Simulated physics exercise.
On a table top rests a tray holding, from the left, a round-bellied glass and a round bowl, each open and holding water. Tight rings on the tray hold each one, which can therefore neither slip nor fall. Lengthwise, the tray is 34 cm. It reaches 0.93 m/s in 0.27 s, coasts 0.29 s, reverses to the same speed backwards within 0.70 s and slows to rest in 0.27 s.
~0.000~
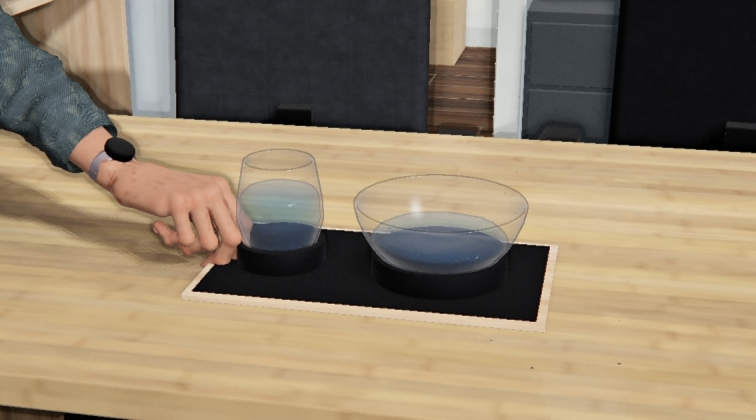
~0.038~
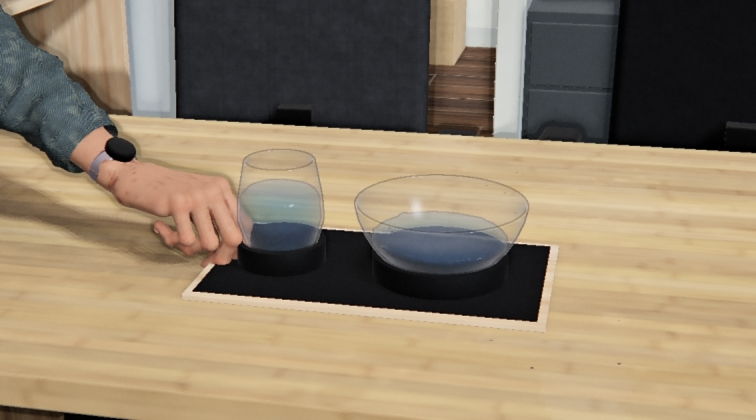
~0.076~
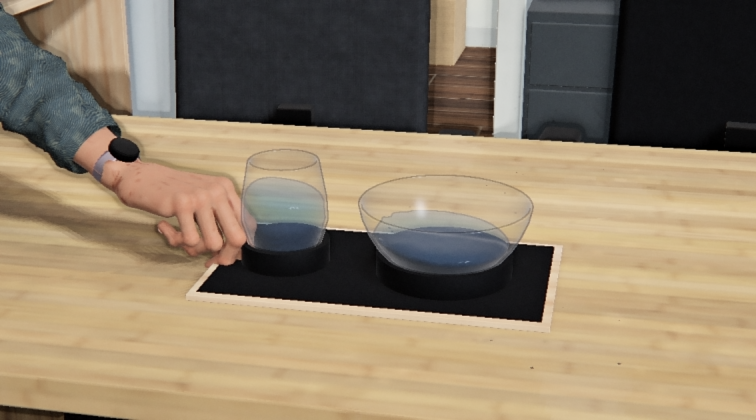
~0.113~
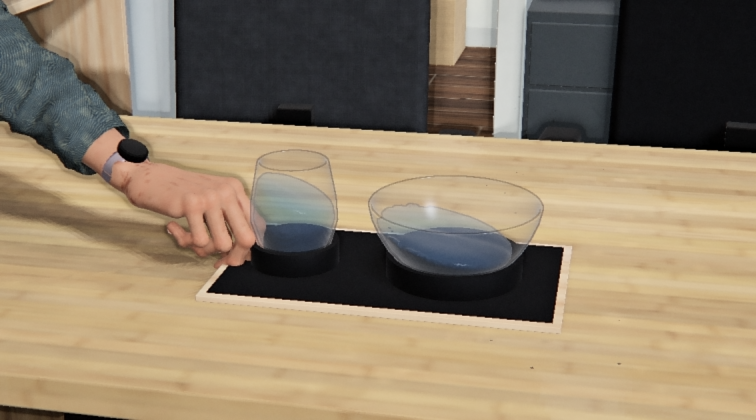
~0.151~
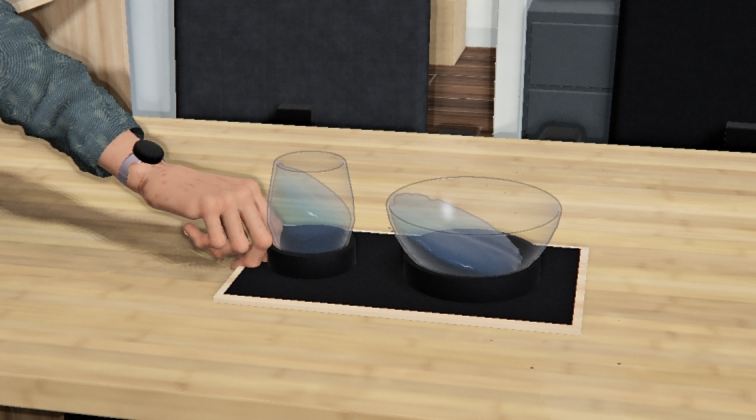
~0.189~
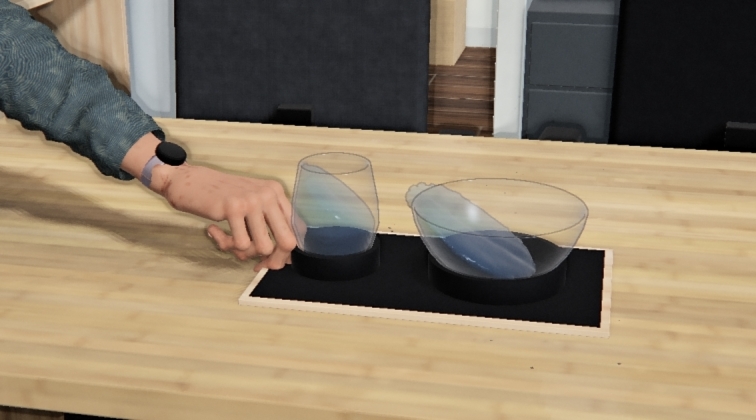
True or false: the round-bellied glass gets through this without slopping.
True.
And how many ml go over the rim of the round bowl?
Roughly 140 ml.
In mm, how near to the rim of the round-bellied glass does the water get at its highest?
3 mm.
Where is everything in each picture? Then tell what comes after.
It has moved 0.0 cm; in the round-bellied glass the surface runs from (244, 187) to (318, 193), rim (312, 164); in the round bowl the surface runs from (373, 227) to (510, 238), rim (527, 210); the water in the round-bellied glass stands 32 mm below the rim, in the first picture.
It has moved 0.1 cm; in the round-bellied glass the surface runs from (245, 186) to (318, 193), in the second picture.
It has moved 0.5 cm; in the round-bellied glass the surface runs from (250, 182) to (323, 198), in the third picture.
It has moved 1.5 cm; in the round-bellied glass the surface runs from (261, 172) to (292, 184), in the fourth picture.
It has moved 3.2 cm; in the round-bellied glass the surface runs from (279, 164) to (296, 170), in the fifth picture.
It has moved 5.7 cm; in the round-bellied glass the surface runs from (303, 164) to (322, 169); in the round bowl the surface runs from (418, 197) to (499, 239), in the sixth picture.
By 0.59 s the tray moves at 0.92 m/s; losses from the left are 0, 59 ml.
By 0.98 s the tray moves at 0.30 m/s; losses from the left are 0, 80 ml.
By 1.38 s the tray moves at 0.54 m/s; losses from the left are 0, 123 ml.
By 1.78 s the tray moves at 0.00 m/s; losses from the left are 0, 137 ml.
At rest losses from the left are 0, 144 ml.
